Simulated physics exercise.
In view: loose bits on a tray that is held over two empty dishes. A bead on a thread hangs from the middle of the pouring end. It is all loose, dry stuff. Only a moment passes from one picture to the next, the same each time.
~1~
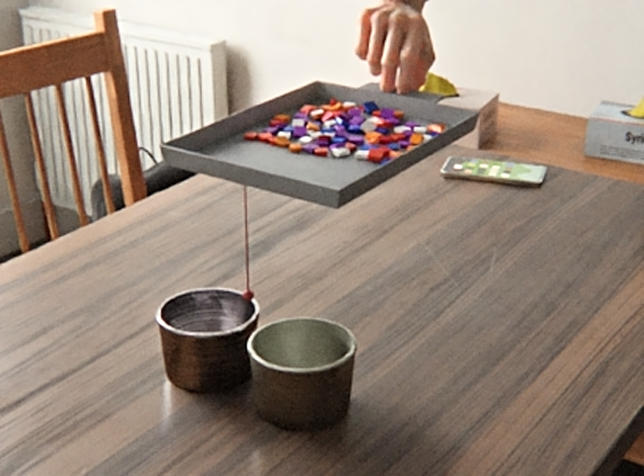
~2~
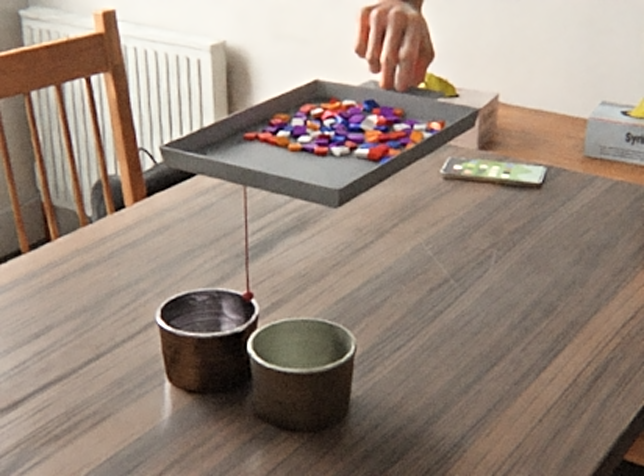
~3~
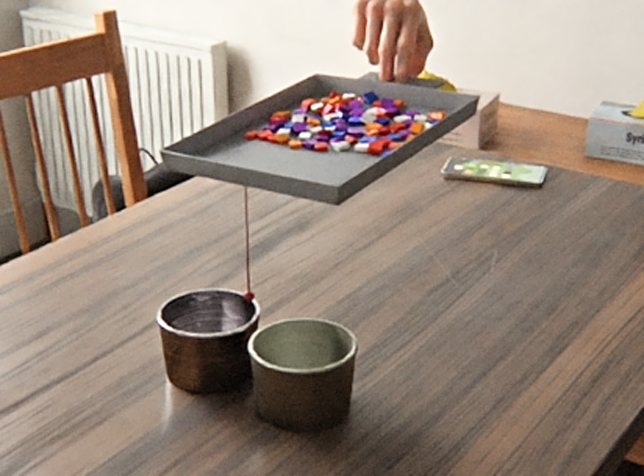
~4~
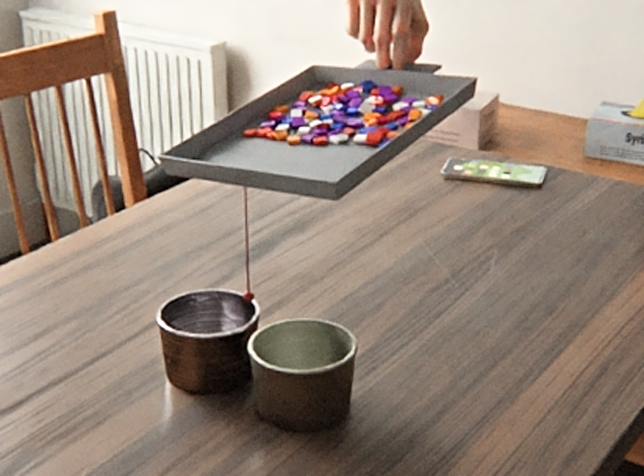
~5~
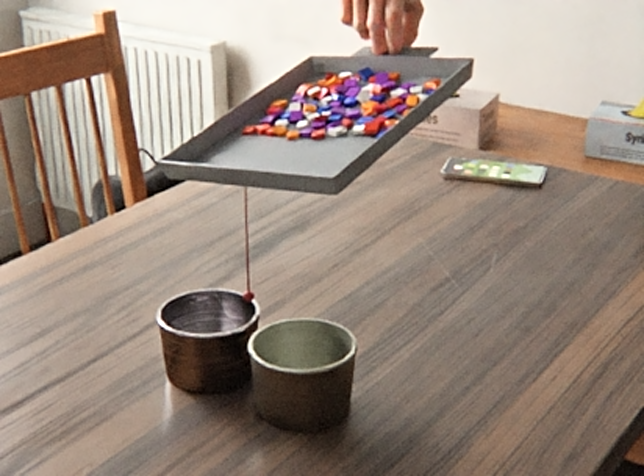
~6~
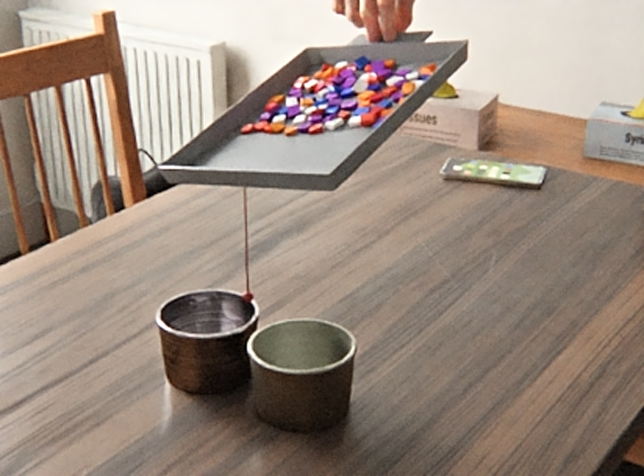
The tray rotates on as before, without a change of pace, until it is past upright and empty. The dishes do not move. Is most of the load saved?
The two hold under half of the load.
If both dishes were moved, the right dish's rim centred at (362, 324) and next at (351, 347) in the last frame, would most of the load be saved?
First under half, then not half.
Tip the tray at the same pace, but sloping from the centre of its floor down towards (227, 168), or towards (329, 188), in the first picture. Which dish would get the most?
First the left-hand dish, then the dish on the right.
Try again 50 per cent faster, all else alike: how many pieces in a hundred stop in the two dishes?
Close to 10 per cent.
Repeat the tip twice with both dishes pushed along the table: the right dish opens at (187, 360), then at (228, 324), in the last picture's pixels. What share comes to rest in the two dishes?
Roughly 0 per cent, and 30 per cent.
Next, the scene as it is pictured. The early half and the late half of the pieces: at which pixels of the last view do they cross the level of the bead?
Around (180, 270) and then (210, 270).
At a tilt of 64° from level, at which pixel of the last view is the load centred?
At about (212, 163).
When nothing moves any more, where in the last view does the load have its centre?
Roughly at (190, 343).
Soon after the last picture, tray tipped steeply; nearly all on the tray; a small part in the air.
A little later, tray tipped past a quarter turn; about two thirds on the tray; a small part in the left dish; about a quarter outside both; a small part in the air.
Later still, tray tipped past a quarter turn; about a quarter in the left dish; most outside both.
At rest, tray tipped past a quarter turn; none in the right dish; about a quarter in the left dish; most outside both.
